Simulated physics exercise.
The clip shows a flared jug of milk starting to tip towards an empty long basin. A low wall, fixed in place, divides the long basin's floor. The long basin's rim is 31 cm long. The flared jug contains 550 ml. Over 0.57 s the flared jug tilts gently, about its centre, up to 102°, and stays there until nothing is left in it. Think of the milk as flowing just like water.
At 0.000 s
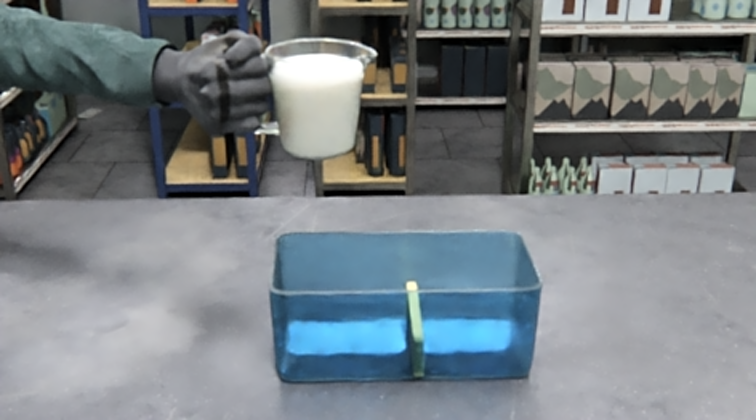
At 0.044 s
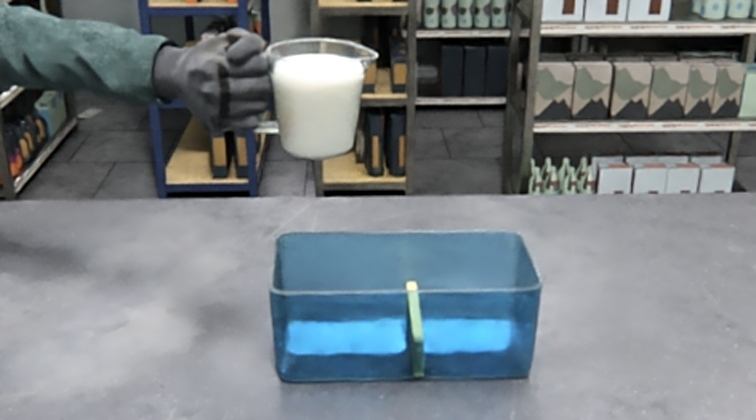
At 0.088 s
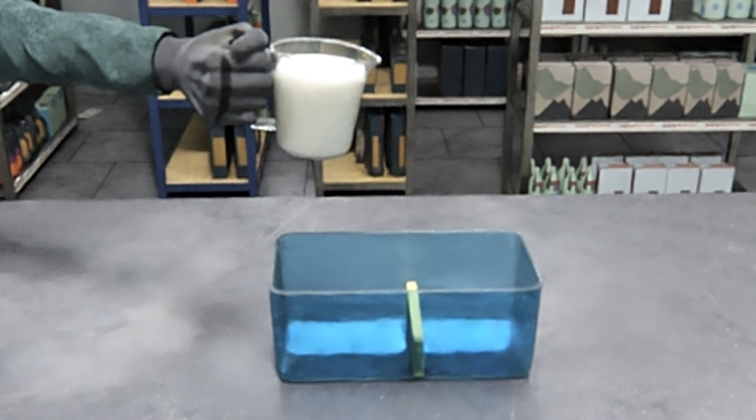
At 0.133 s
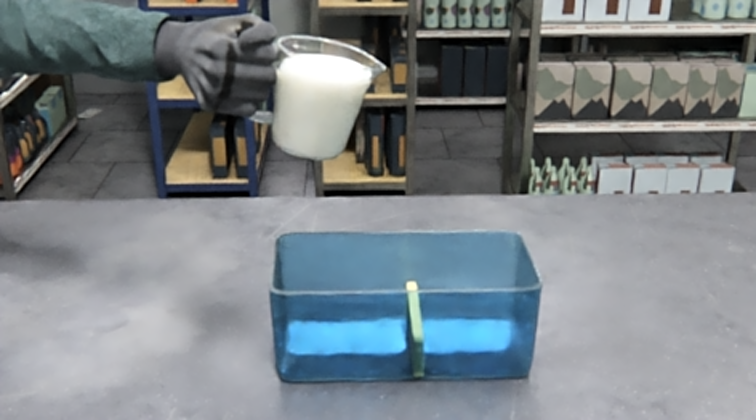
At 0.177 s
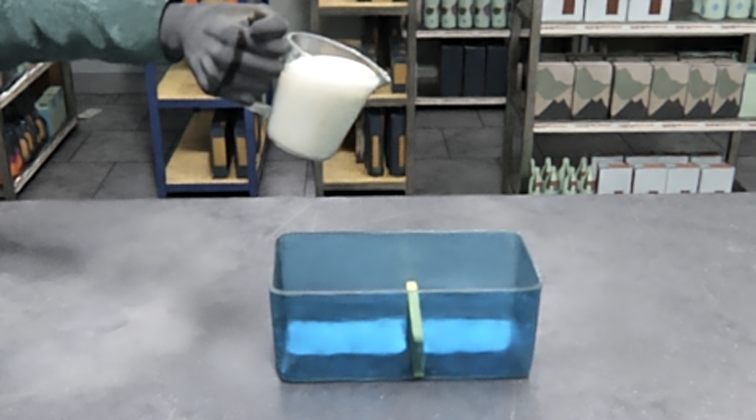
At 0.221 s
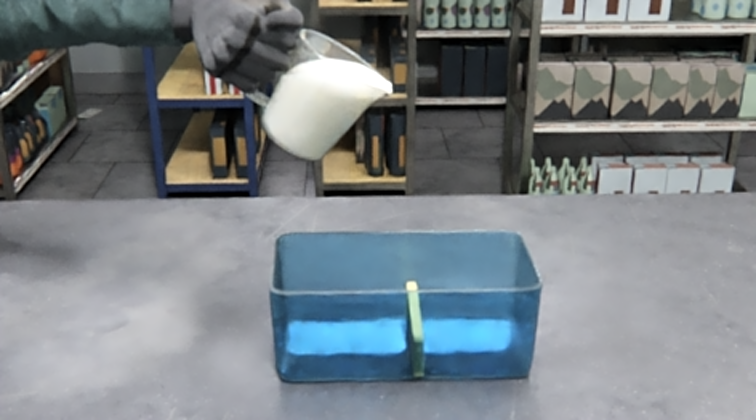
A gray-gloved hand reaching in from the left holds a clear, flared jug of white milk above a gray tabletop, seen from the front and slightly above in a room with stocked shelves. Below sits an empty, see-through blue basin with a low green divider across its middle. The hand gradually tilts the jug rightward, milk reaching its spout, while the camera stays still.
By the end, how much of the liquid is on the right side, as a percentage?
Around 88 percent.
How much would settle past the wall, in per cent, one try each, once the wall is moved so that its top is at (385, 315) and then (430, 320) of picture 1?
First try about 90 %, second try about 75 %.
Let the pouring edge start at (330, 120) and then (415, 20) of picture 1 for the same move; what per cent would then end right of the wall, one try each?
About 5 %, then about 70 %.
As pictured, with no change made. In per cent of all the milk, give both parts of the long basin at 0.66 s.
Around 2 percent on the left and 64 on the right.
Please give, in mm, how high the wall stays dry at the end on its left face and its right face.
I'd say some 46 mm on the left and some 22 mm on the right.
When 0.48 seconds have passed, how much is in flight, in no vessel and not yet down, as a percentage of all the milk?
Near 40 per cent at that moment.
After 0.48 s the tilt is 95° and 49 per cent is still to pour, 0 is left of the wall and 11 right of it.
After 0.66 s the tilt is 102° and 10 per cent is still to pour, 2 is left of the wall and 63 right of it.
After 0.86 s the tilt is 102° and 1 per cent is still to pour, 5 is left of the wall and 86 right of it.
After 1.07 s the tilt is 102° and 0 per cent is still to pour, 8 is left of the wall and 88 right of it.
In the end 9 per cent lies left of the wall, 88 right of it and 3 outside.
